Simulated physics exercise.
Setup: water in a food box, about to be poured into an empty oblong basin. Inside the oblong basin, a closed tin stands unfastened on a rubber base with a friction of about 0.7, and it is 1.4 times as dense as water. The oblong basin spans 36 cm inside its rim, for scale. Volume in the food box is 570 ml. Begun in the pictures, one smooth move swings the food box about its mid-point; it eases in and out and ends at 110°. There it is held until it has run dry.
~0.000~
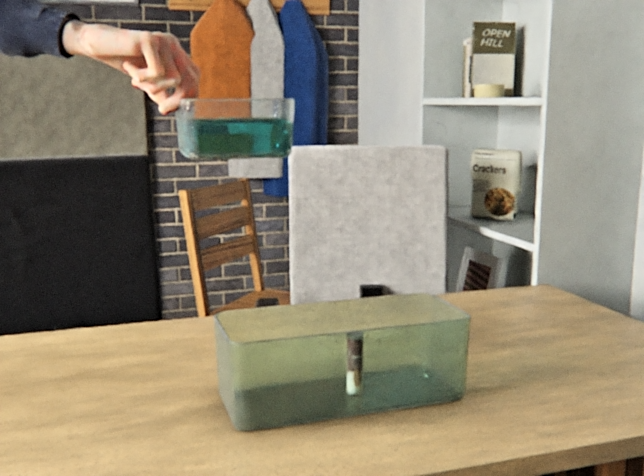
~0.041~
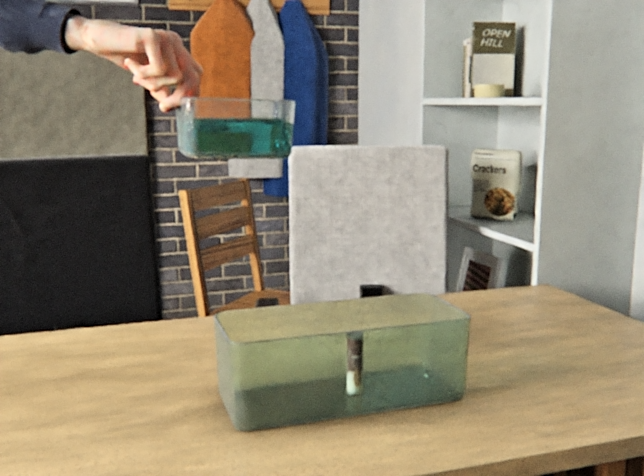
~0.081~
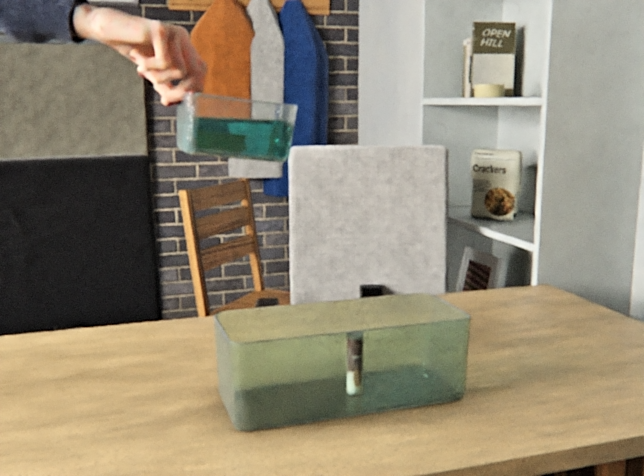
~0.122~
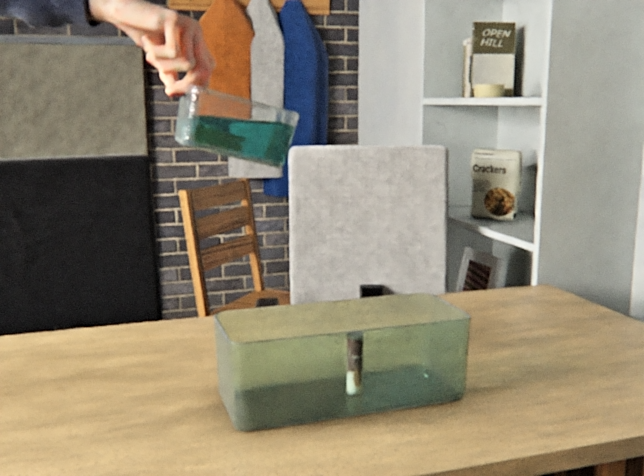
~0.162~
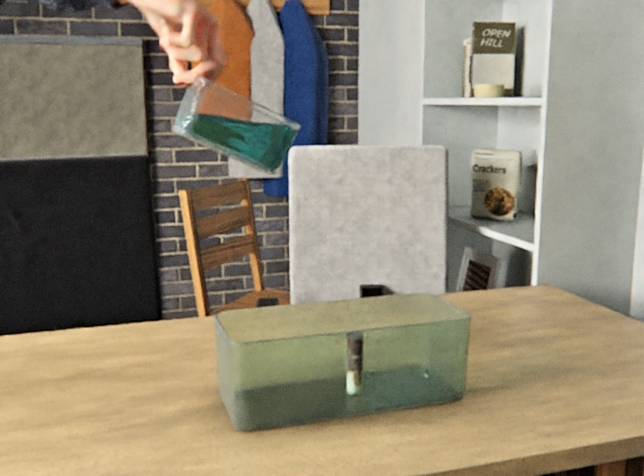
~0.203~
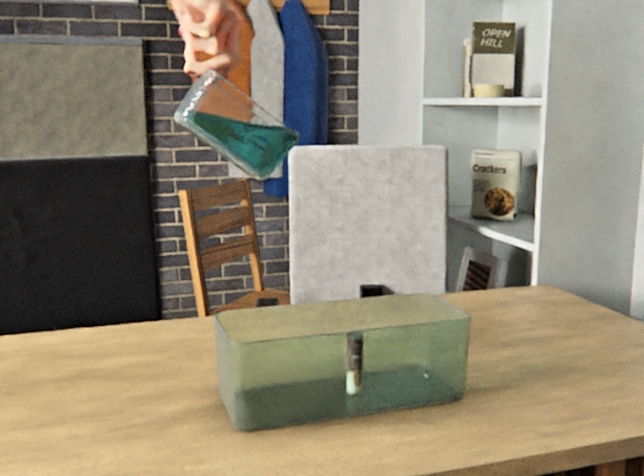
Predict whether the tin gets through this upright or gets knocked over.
Knocked over.
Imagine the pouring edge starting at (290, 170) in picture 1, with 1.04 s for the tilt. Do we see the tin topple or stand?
Then it stays on its base.
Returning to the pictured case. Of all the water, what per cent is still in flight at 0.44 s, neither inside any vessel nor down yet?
Close to 82 per cent, I'd say.
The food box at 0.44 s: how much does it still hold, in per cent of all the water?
I'd estimate some 14 % remains.
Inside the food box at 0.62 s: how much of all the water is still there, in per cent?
Roughly 2 percent remains.
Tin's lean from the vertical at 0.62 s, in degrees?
I'd say it is close to 0 degrees off upright.
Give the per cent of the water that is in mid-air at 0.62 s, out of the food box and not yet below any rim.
10 per cent, roughly.
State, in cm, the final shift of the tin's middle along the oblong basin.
Net tin displacement: Roughly 7.5 cm.
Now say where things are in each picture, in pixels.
In the first picture, it leans 0°; its right rim is at (287, 101); the water meets the walls at (182, 120) and (284, 119); the oblong basin's rim runs from (221, 329) to (450, 306); the tin's top is at (355, 337).
In the second picture, it leans 2°; its right rim is at (288, 103); the water meets the walls at (181, 120) and (284, 120).
In the third picture, it leans 7°; its right rim is at (290, 108); the water meets the walls at (182, 118) and (285, 121).
In the fourth picture, it leans 15°; its right rim is at (292, 116); the water meets the walls at (182, 117) and (286, 123).
In the fifth picture, it leans 25°; its right rim is at (292, 126); the water meets the walls at (181, 115) and (288, 126).
In the sixth picture, it leans 38°; its right rim is at (291, 139); the water meets the walls at (179, 112) and (287, 130); 1 per cent is over the edge.
By 0.44 s the tilt is 106° and 14 per cent is still to pour; the tin stands where it began.
By 0.62 s the tilt is 110° and 2 per cent is still to pour; the tin stands 2 cm from where it began.
By 0.81 s the tilt is 110° and 0 per cent is still to pour; the tin leans 31°.
By 1.01 s the tilt is 110° and 0 per cent is still to pour; the tin lies on its side.
At rest the tin lies on its side.
